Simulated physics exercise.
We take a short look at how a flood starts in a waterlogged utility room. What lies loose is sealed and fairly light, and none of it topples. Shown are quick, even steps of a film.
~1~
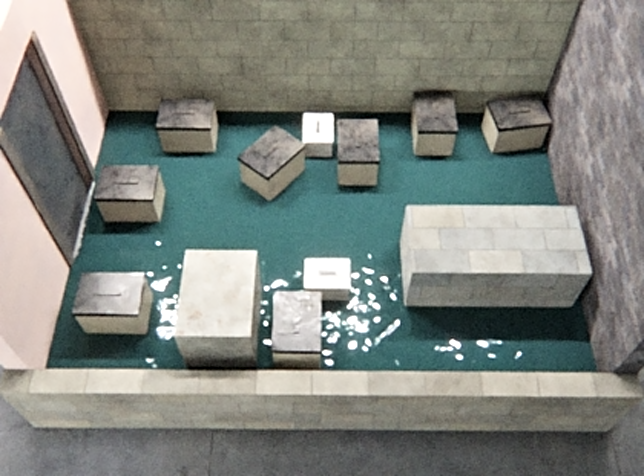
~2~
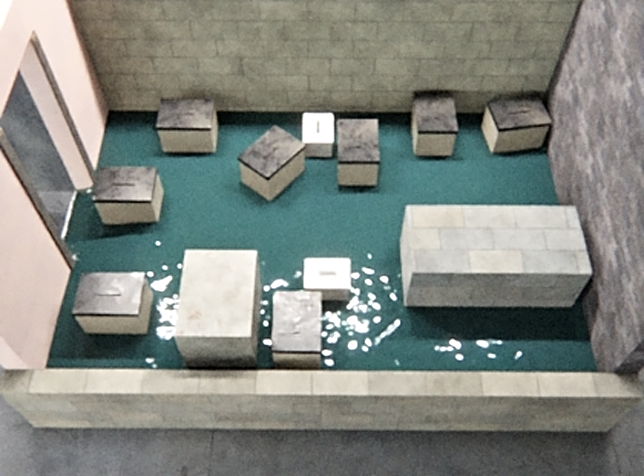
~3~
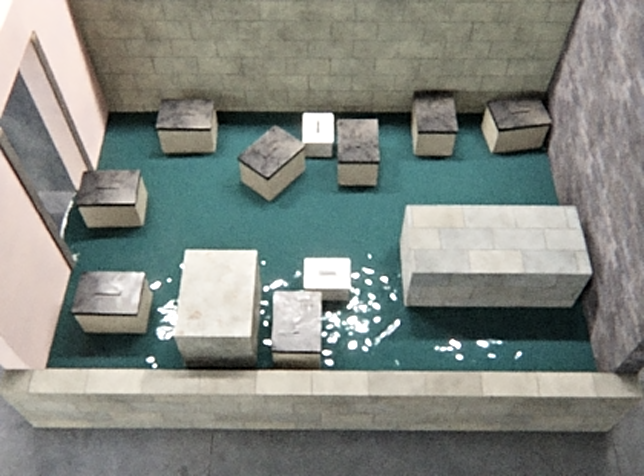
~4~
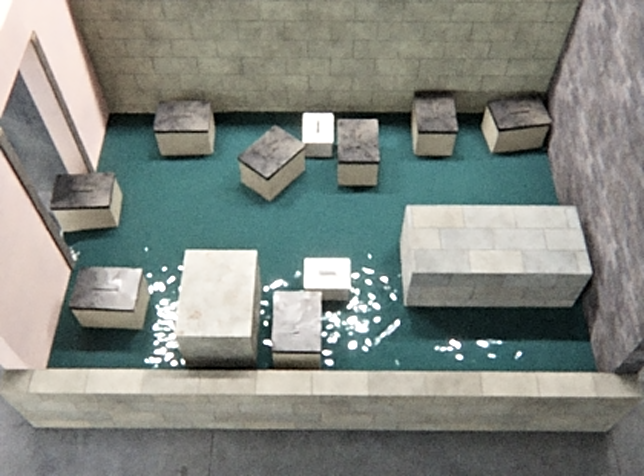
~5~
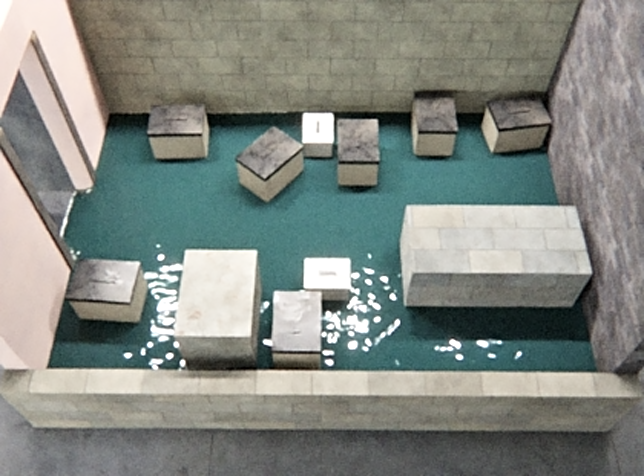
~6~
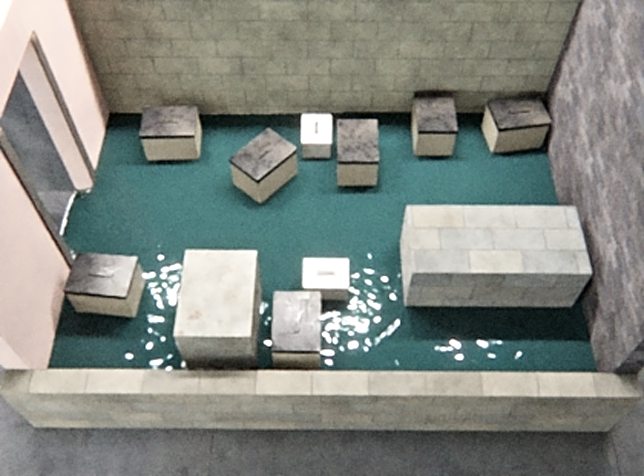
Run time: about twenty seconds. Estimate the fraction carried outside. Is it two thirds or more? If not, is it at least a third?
It reaches two thirds.
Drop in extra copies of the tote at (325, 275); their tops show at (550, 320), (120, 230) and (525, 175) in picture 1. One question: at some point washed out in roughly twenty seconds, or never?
Going one by one, I'd say it doesn't leave, then it leaves, then it doesn't leave.
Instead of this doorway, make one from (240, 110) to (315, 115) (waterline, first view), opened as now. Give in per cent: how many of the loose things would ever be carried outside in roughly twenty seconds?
70 in a hundred or thereabouts.
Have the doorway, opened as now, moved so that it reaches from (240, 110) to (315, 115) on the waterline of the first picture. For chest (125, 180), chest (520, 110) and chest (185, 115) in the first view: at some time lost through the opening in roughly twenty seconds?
First flushed away, then held back, then flushed away.
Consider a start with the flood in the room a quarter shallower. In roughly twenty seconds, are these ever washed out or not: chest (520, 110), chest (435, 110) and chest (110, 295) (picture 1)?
One by one: Never escapes, never escapes, leaves.
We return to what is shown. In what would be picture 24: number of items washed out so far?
That comes to 3.
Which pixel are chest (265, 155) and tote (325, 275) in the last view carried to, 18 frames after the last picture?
(121, 189) and (185, 236), approximately.
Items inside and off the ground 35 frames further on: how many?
In total, 4.
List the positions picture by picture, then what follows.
In the first frame, a chest at (109, 293) floats; a chest at (185, 113), afloat; 0 of 10 have shifted.
In the second frame, a chest at (109, 293) floats; a chest at (185, 113) floats; 0 of 10 have shifted.
In the third frame, a chest at (108, 292), afloat; a chest at (185, 113), afloat; 1 of 10 have shifted.
In the fourth frame, a chest at (106, 288) floats, close to its start; a chest at (183, 115), afloat, close to its start; 2 of 10 have shifted.
In the fifth frame, a chest at (103, 280), afloat, close to its start; a chest at (176, 119) floats, close to its start; 3 of 10 have shifted.
In the sixth frame, a chest at (101, 274) floats, close to its start; a chest at (168, 121), afloat, close to its start; 4 of 10 have shifted.
A moment on, 1 of 10 are out; 9 afloat.
Next, 3 of 10 are out; 7 afloat.
Later, 6 of 10 are out; 4 afloat.
In the end, 7 of 10 are out; 3 afloat.
